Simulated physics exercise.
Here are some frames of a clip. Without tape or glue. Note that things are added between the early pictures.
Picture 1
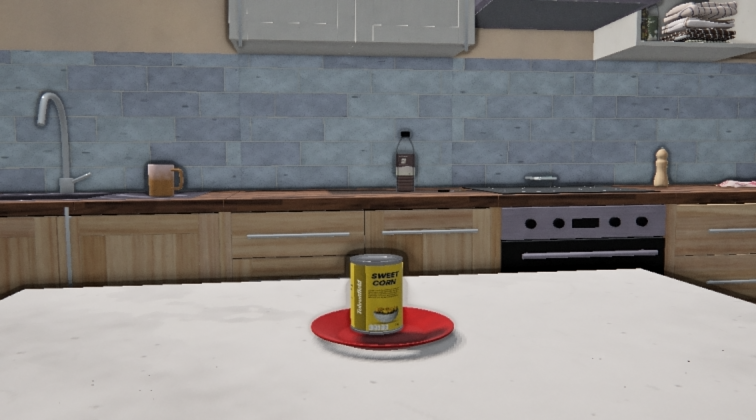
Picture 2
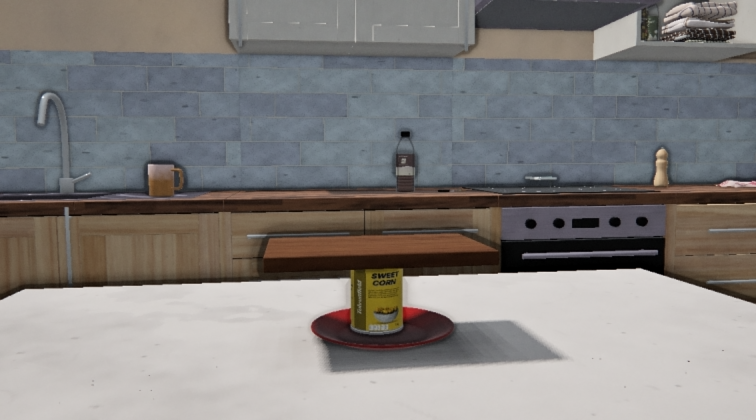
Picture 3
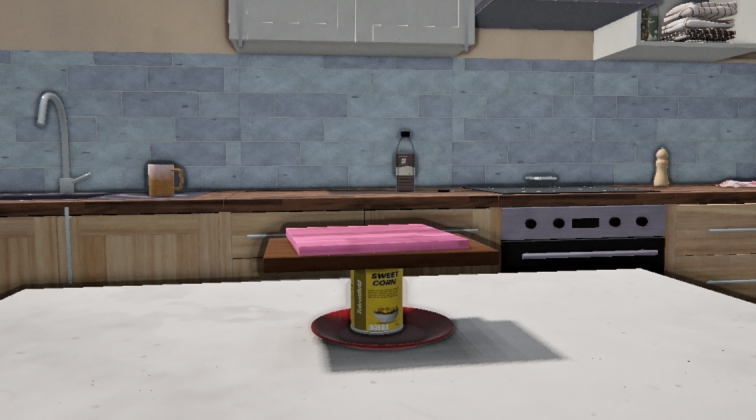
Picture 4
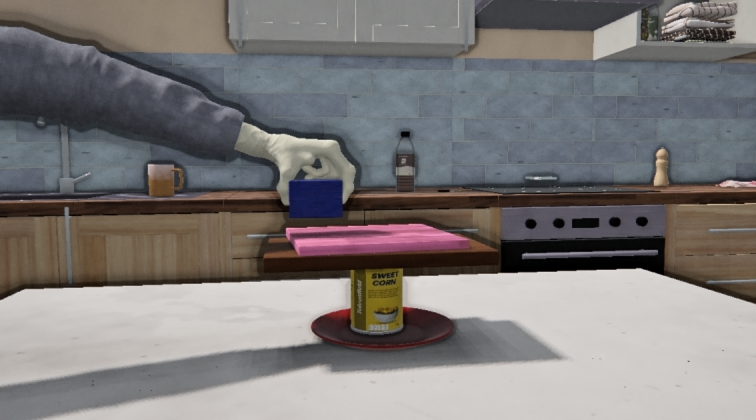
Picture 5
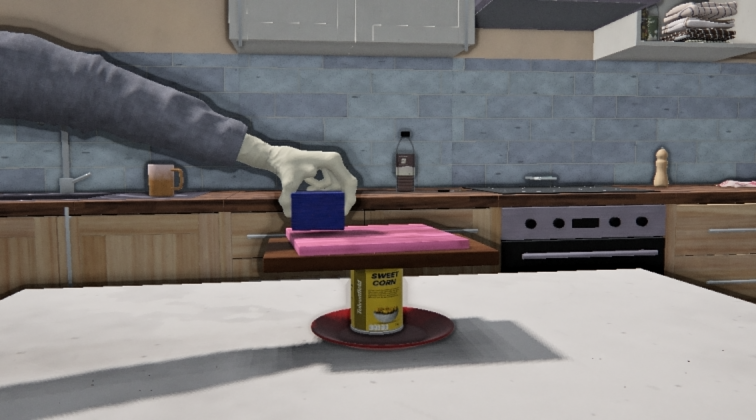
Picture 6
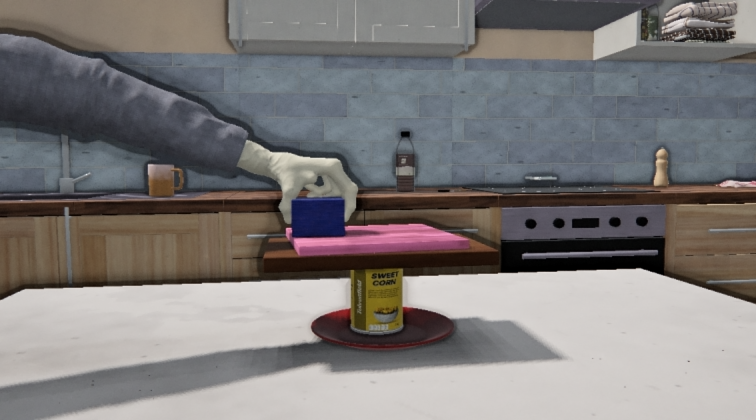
A can of sweet corn stood on a red plate, then a brown board and a pink layer appeared on top, and a hand lowered a blue block onto the left side, still holding it.
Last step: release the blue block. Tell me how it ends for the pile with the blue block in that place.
It is going to rest securely.
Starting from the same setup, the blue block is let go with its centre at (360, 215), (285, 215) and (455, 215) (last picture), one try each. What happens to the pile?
First, it stays up; second, it gives way; third, it comes apart.
Then, 0.30 s past the last view, nothing moves.
Then, 1.40 s past the last view, blue block resting near (318, 217).
Finally, all 5 still in place. Final places as the last picture's camera would see them, blue block near (319, 217). The pile holds.
